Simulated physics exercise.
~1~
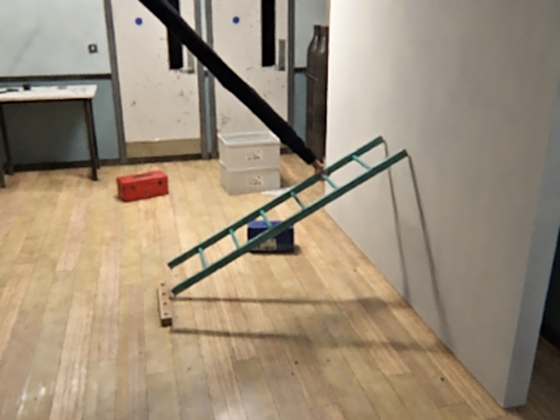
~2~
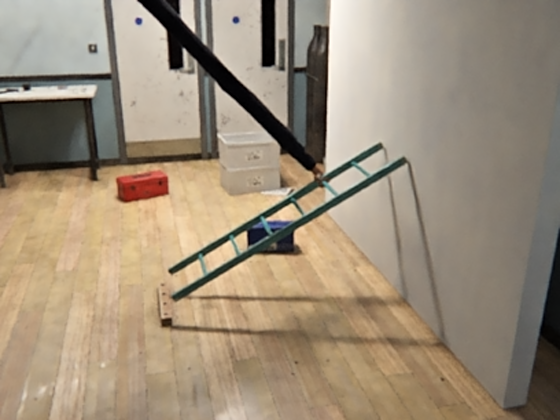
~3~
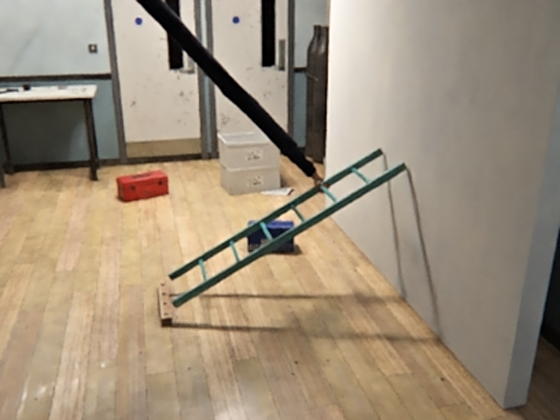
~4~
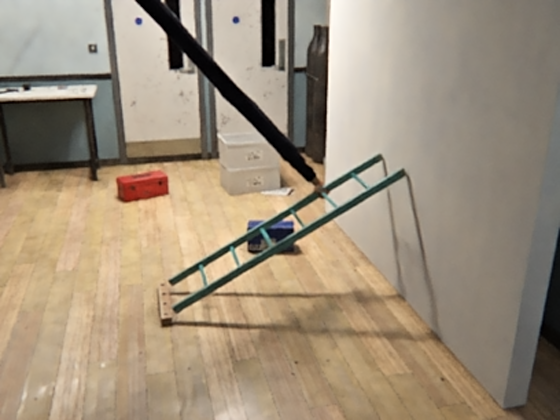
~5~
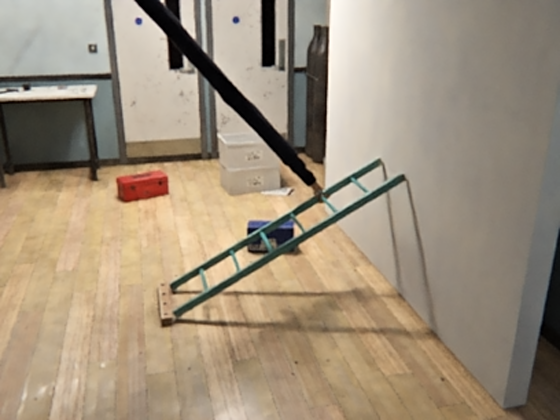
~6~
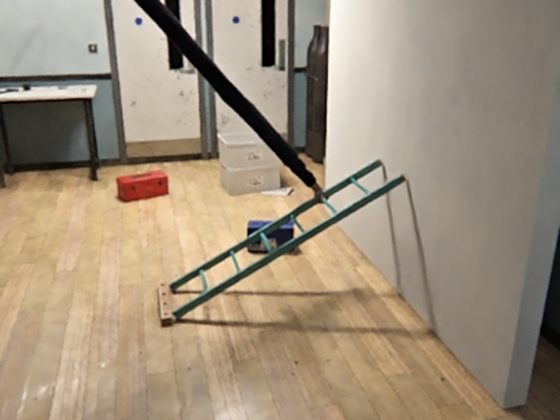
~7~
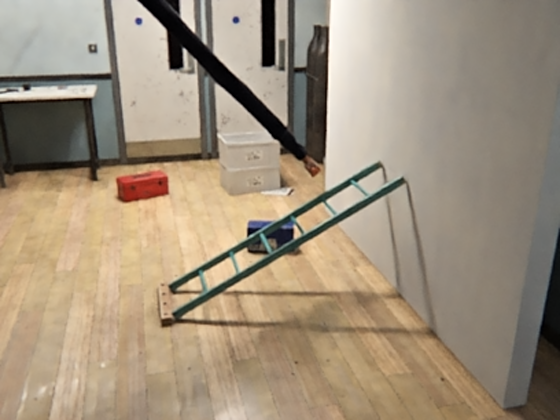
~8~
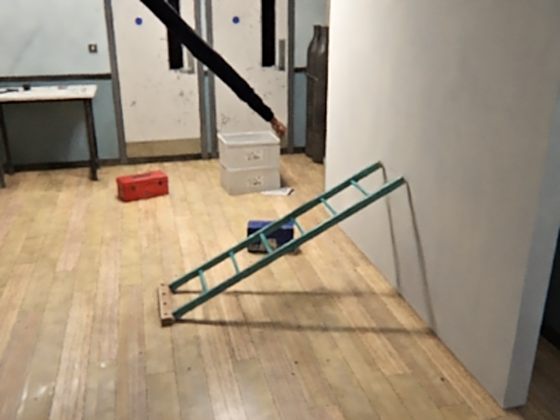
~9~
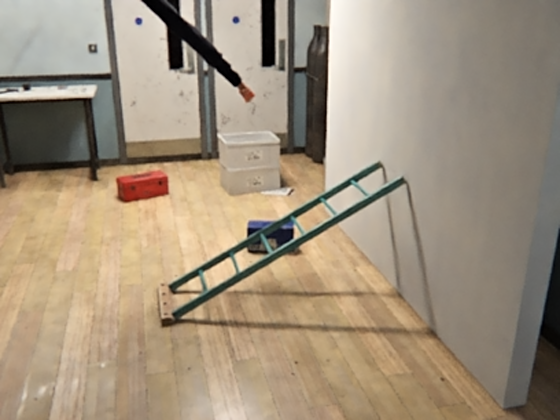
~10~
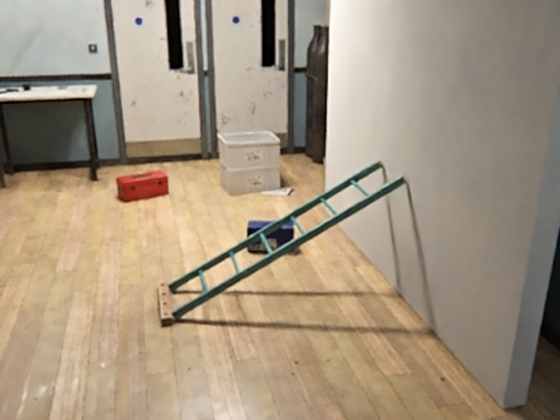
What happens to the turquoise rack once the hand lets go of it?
It stays up, leaning against the wall with its lower end at the batten on the floor, and does not slide.
